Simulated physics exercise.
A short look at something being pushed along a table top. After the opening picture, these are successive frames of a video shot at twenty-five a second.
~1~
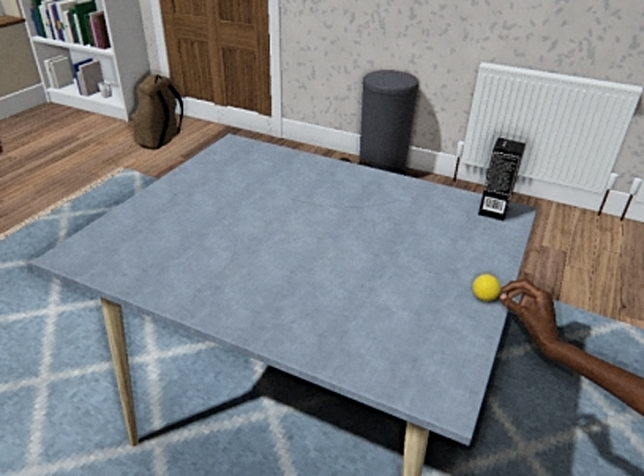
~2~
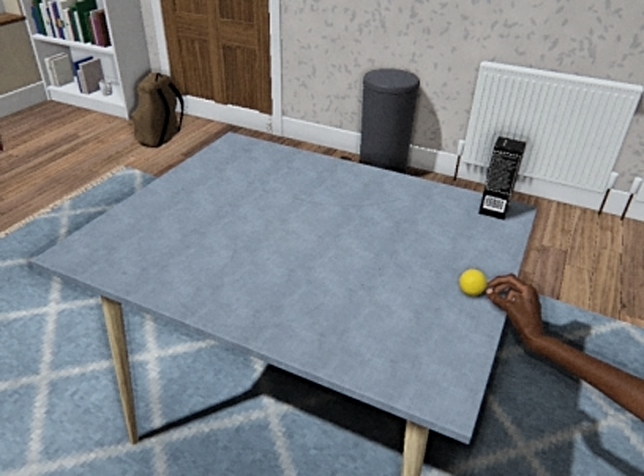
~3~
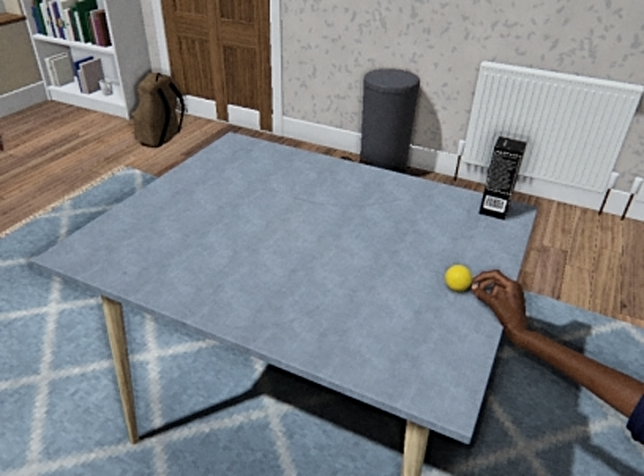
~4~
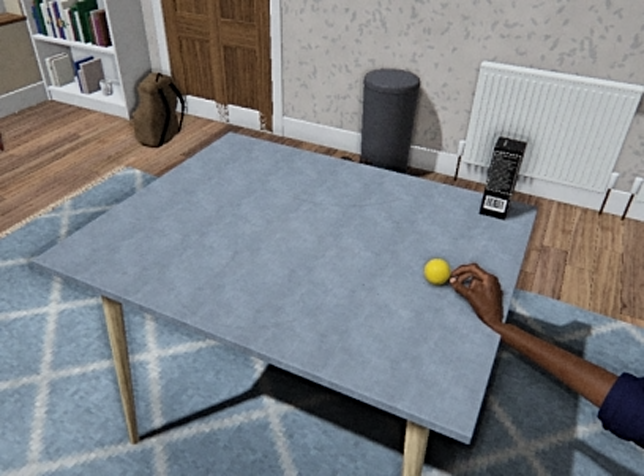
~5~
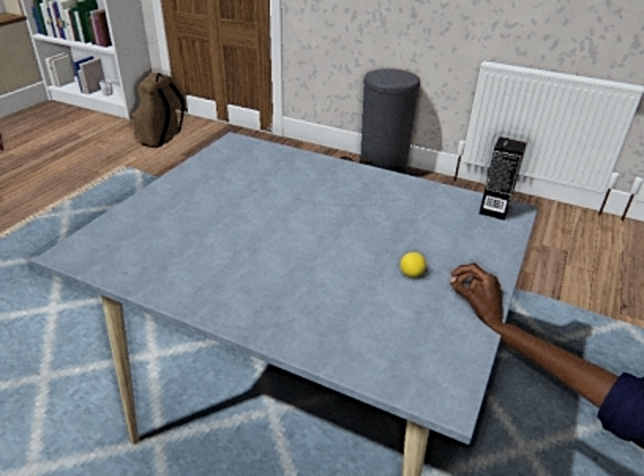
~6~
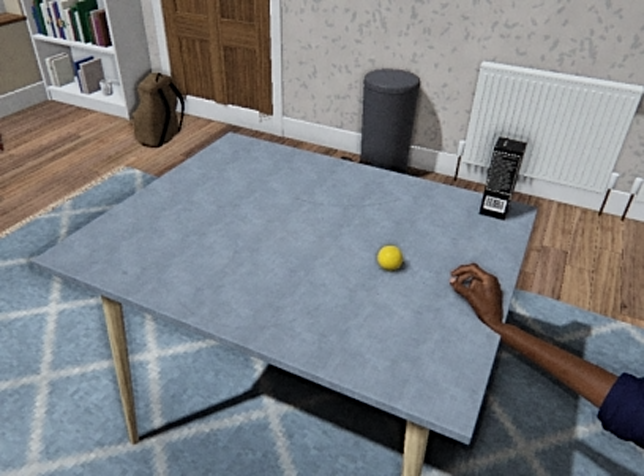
Yellow lemon being pushed leftward across a blue-grey table by a hand, then rolling on toward the middle as the hand stays back.
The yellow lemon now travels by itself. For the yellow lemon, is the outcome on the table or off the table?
The yellow lemon drops to the floor.
Then, 0.30 s on from there, yellow lemon shifted well along near (245, 214).
Then, 0.60 s on from there, yellow lemon shifted well along near (137, 182).
Then, 0.90 s on from there, yellow lemon now off the table.
In the end, off the table, yellow lemon.
